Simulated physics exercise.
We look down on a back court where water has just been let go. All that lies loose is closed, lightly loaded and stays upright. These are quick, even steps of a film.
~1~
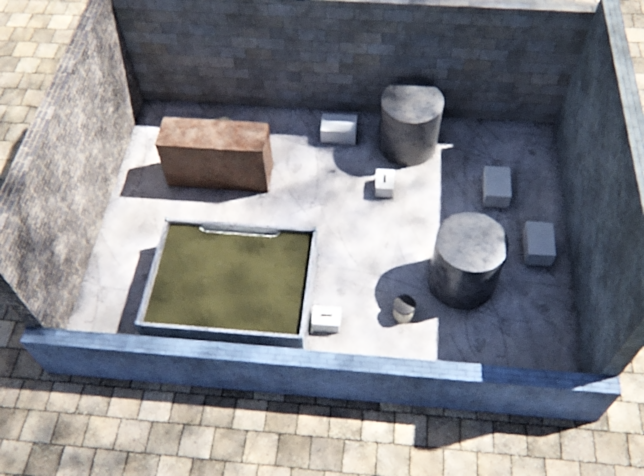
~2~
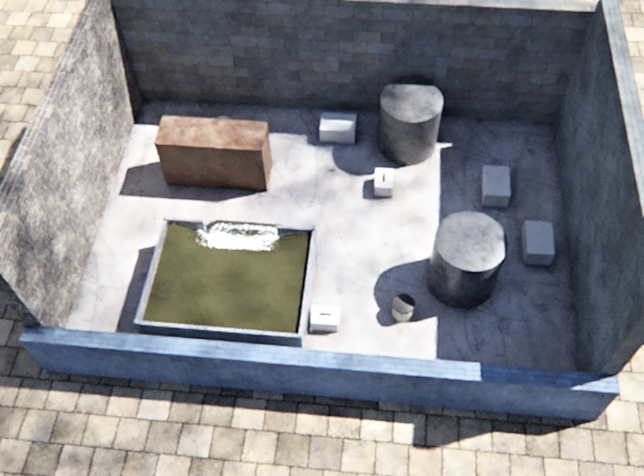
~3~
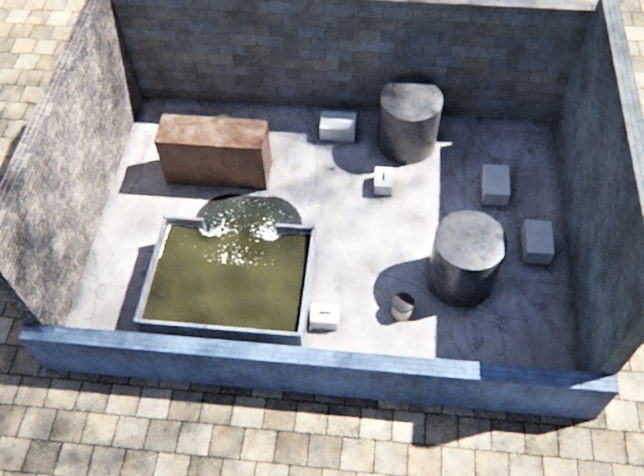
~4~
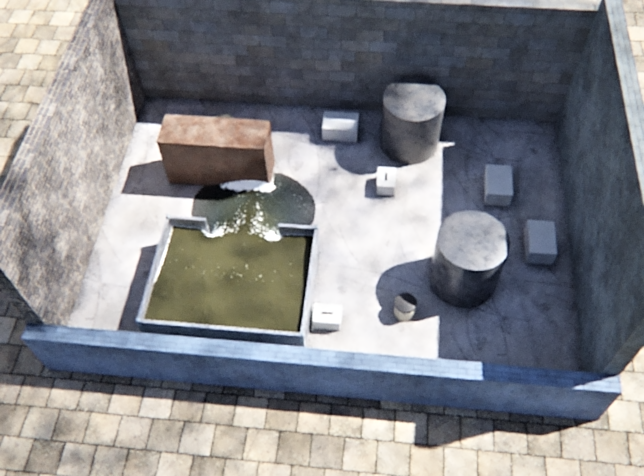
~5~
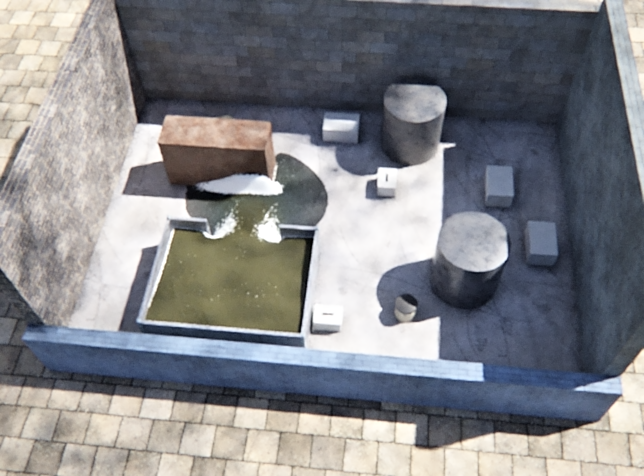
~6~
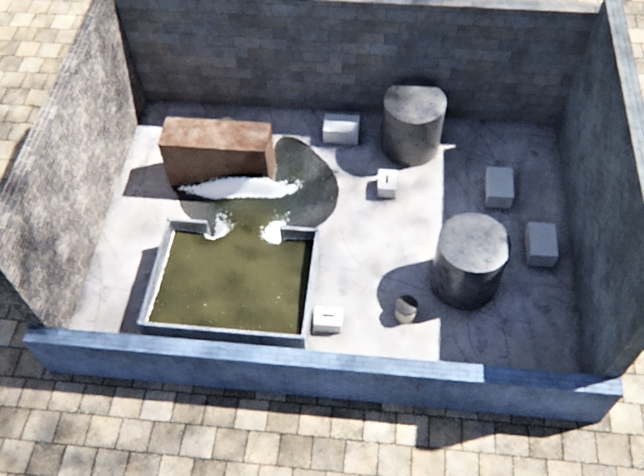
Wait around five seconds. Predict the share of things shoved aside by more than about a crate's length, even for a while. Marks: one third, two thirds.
It is less than a third.
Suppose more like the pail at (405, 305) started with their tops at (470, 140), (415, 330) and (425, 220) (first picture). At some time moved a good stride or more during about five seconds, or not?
In turn: Under that, never so far, not that far.
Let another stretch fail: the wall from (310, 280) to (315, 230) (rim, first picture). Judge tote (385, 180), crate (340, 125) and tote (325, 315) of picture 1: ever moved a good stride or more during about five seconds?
One after the other: Under that, not that far, short of that.
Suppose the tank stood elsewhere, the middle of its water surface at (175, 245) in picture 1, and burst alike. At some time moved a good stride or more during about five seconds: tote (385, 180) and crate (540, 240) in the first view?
In turn: That far or more, no.
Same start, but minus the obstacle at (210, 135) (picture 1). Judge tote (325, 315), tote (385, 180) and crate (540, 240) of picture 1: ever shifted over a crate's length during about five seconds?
One after the other: Never so far, that far or more, short of that.
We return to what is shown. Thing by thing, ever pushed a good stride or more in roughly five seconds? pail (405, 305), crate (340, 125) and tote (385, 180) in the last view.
One after the other: Less than that, swept aside, moved that far.
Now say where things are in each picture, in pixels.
A pail at (405, 304) rests on the ground; a tote at (385, 179), on the bottom; 0 of 7 have shifted, in the first picture.
A pail at (404, 303) rests on the ground; a tote at (384, 178) rests on the ground; 0 of 7 have shifted, in the second picture.
A pail at (403, 302), on the bottom; a tote at (384, 177) rests on the ground; 0 of 7 have shifted, in the third picture.
A pail at (406, 302) rests on the ground; a tote at (386, 177), on the bottom; 0 of 7 have shifted, in the fourth picture.
A pail at (406, 303) rests on the ground; a tote at (387, 178) rests on the ground; 0 of 7 have shifted, in the fifth picture.
A pail at (407, 305), on the bottom; a tote at (387, 179), on the bottom; 0 of 7 have shifted, in the sixth picture.
A moment on, 0 of 7 are well off their spots; 0 afloat.
Next, 0 of 7 are well off their spots; 1 afloat.
Later, 2 of 7 are well off their spots; 1 afloat.
In the end, 2 of 7 are well off their spots, and 2 have been at some point; 1 afloat.
